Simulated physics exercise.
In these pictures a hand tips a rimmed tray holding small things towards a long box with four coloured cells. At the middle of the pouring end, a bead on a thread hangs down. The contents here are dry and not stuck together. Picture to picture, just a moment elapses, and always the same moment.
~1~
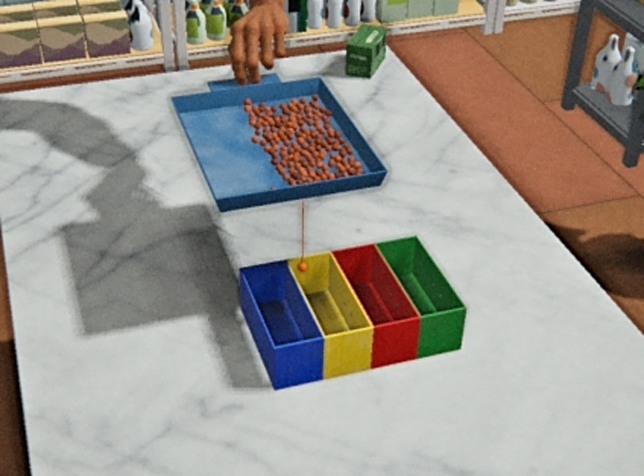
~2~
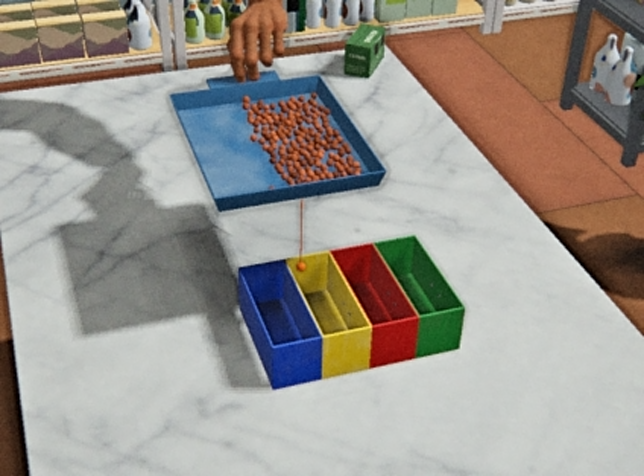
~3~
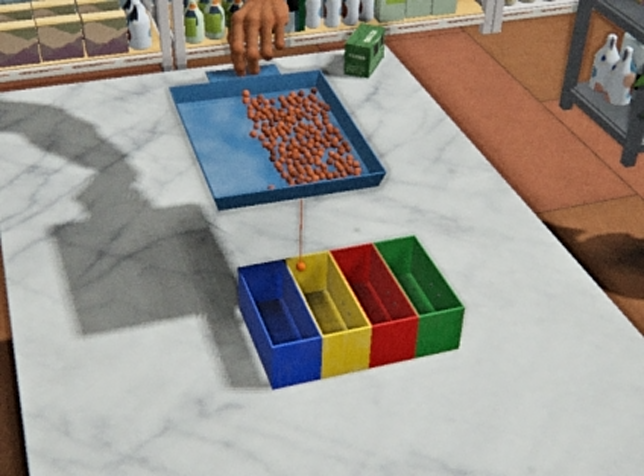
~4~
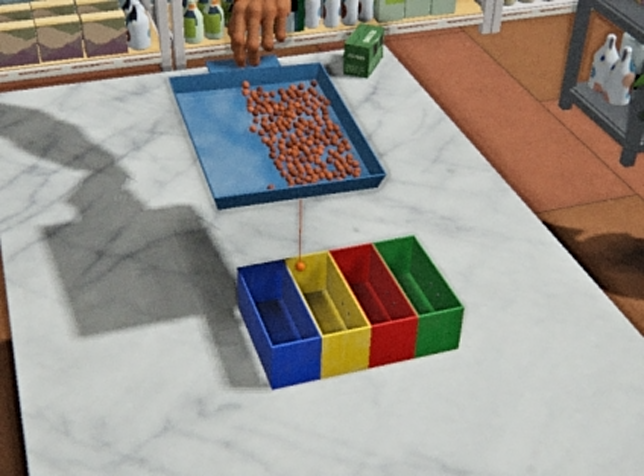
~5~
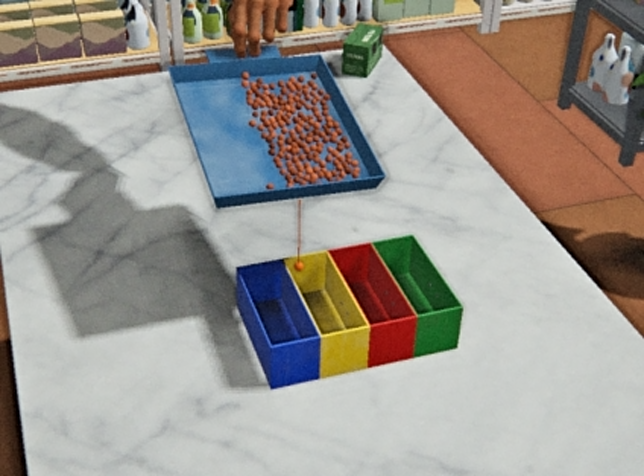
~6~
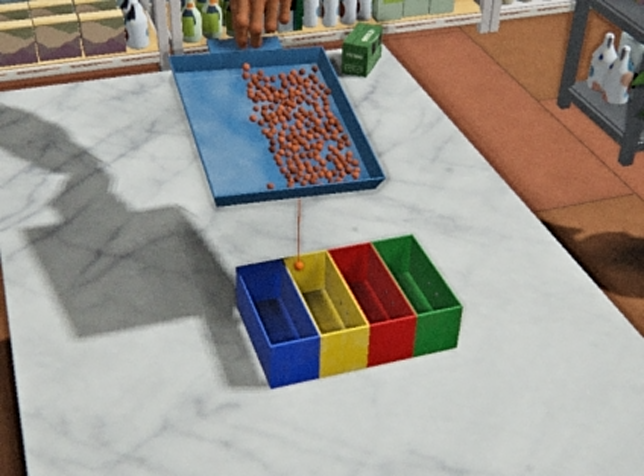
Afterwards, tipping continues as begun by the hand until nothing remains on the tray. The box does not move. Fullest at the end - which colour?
Red cell.
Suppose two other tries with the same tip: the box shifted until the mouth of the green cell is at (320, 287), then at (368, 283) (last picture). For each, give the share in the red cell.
First position: Some 0 %; second position: Some 20 %.
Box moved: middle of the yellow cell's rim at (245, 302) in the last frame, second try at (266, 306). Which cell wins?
The first placing favours that green cell, while the second favours the cell in green.
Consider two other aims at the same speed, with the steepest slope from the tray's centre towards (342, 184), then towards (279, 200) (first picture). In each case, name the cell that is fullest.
That red cell, then that blue cell.
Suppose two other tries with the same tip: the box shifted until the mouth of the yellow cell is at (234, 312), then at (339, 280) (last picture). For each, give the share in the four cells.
First some 30, then 100 per cent.
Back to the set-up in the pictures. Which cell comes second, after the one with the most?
It's yellow that ends up second.
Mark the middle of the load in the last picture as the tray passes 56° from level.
Check around (334, 149) in the last picture.
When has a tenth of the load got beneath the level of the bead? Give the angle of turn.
I'd say it is tilted about 95°.
Shortly afterwards, tray tipped steeply; all but a few on the tray; only a few in the yellow cell.
Next, tray tipped right over; all but a few on the tray; only a few in the red cell; only a few in the yellow cell; a little falling or outside the box.
Some moments later, tray tipped past a quarter turn; near two thirds in the red cell; near a quarter in the yellow cell; a little in the green cell; only a few in the blue cell.
In the end, tray tipped past a quarter turn; near two thirds in the red cell; near a quarter in the yellow cell; a little in the green cell; only a few in the blue cell.
